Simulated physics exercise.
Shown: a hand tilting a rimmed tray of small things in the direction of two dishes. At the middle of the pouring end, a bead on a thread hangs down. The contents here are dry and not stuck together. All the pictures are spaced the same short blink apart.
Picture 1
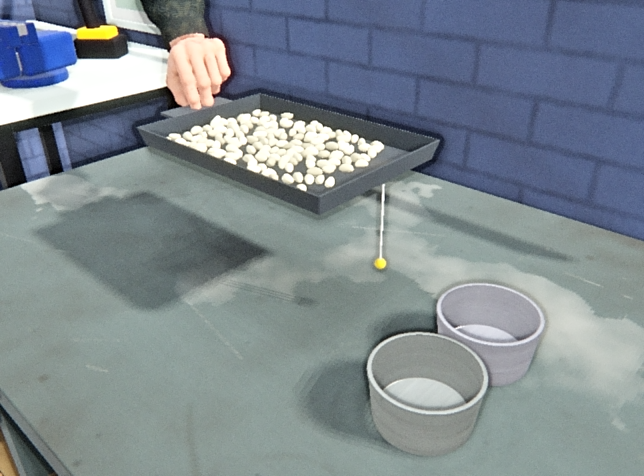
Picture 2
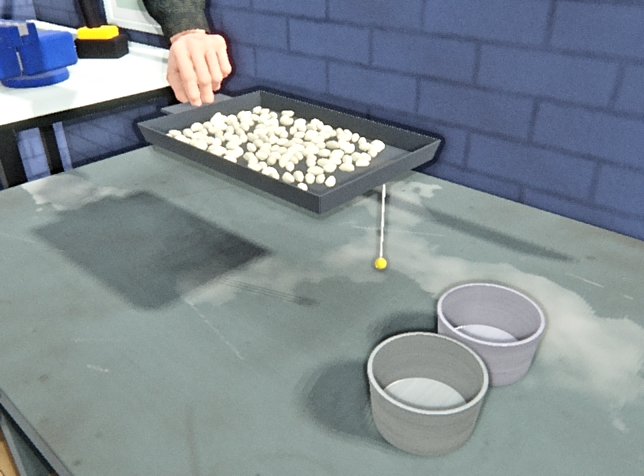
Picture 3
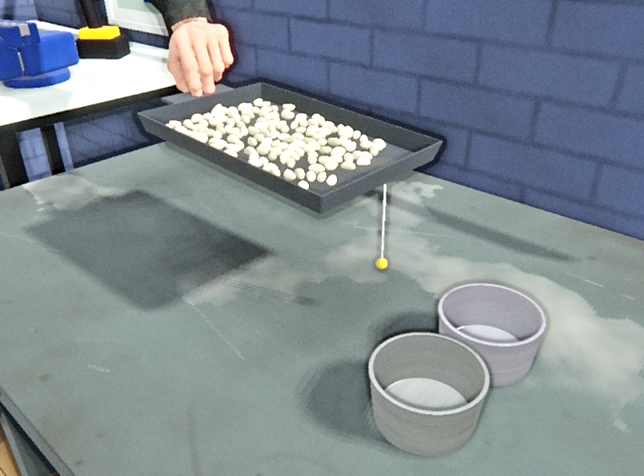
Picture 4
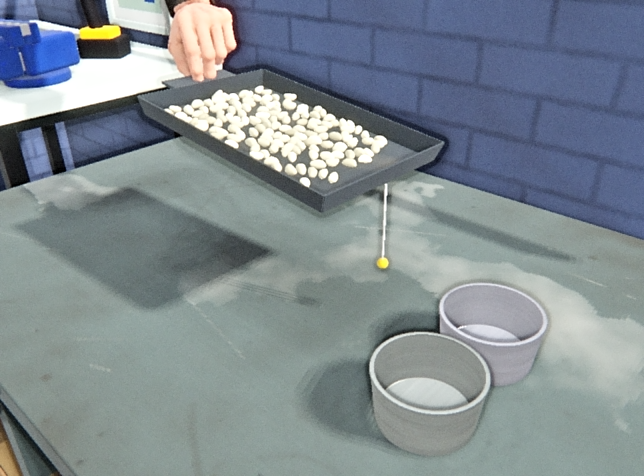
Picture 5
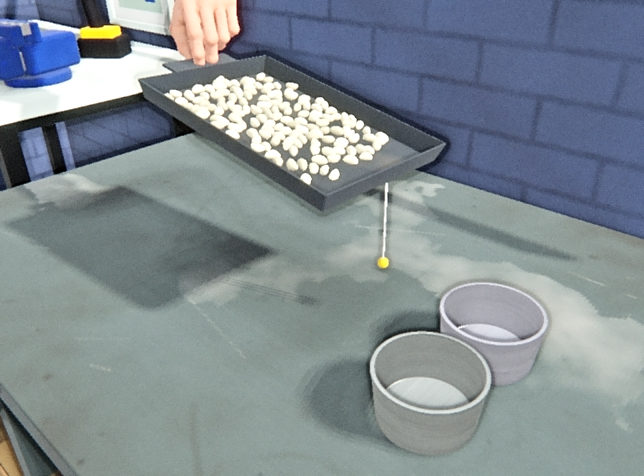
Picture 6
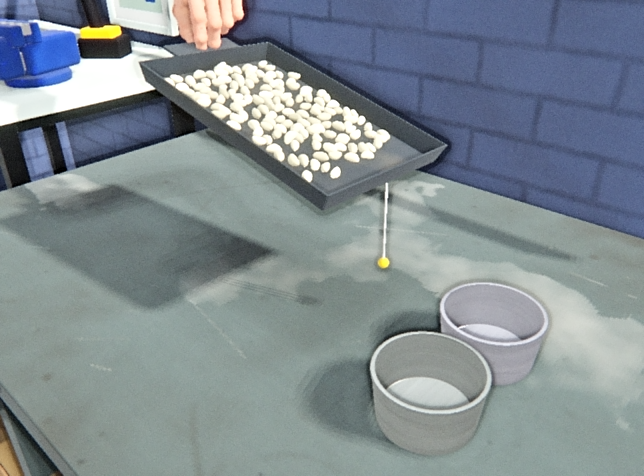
On a grey-green tabletop by a blue brick wall, a hand slowly raising one end of a dark tray of white beans.
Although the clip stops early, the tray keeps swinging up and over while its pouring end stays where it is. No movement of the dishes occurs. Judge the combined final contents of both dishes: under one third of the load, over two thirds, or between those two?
Judged together: Under one third.
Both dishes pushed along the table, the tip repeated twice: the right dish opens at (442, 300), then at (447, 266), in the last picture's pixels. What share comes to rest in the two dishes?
Close to 40 in a hundred first, close to 90 in a hundred second.
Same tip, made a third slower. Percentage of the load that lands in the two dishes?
Close to 0 per cent.
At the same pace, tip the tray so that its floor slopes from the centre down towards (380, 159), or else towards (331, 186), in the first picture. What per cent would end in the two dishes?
Lab note: Try 1 = 0 %, try 2 = 10 %.
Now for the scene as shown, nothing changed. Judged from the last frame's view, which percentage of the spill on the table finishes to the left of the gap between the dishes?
About 70 per cent.
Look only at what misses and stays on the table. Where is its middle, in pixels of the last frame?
Approximately (439, 318).
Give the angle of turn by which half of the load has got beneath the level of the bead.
110 degrees.
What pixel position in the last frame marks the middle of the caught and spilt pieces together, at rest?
About (439, 322).
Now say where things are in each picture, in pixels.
The first picture shows corners of the pouring end at (319, 193) and (432, 140), level; middle of the load at (272, 142), white beans; left dish at (474, 417); right dish at (533, 351); bead on its thread at (380, 263).
The second picture shows corners of the pouring end at (320, 193) and (433, 140), level; middle of the load at (273, 140).
The third picture shows corners of the pouring end at (322, 192) and (435, 141), tipped barely, lowest at the right corner; middle of the load at (274, 135).
The fourth picture shows corners of the pouring end at (324, 191) and (437, 142), tipped a little, lowest at the right corner; middle of the load at (275, 126).
The fifth picture shows corners of the pouring end at (326, 191) and (439, 142), tipped a little, lowest at the right corner; middle of the load at (276, 116).
The sixth picture shows corners of the pouring end at (328, 191) and (440, 144), tipped clearly, lowest at the right corner; middle of the load at (278, 108); left dish at (478, 416); right dish at (537, 351).
Soon after the last picture, tray tipped steeply; nearly all on the tray; a stray few in the air.
A little later, tray tipped right over; most on the tray; a stray few in the right dish; about a quarter outside both; a stray few in the air.
Later still, tray tipped past a quarter turn; a stray few in the left dish; a small part in the right dish; nearly all outside both.
At rest, tray tipped past a quarter turn; a stray few in the left dish; a small part in the right dish; nearly all outside both.
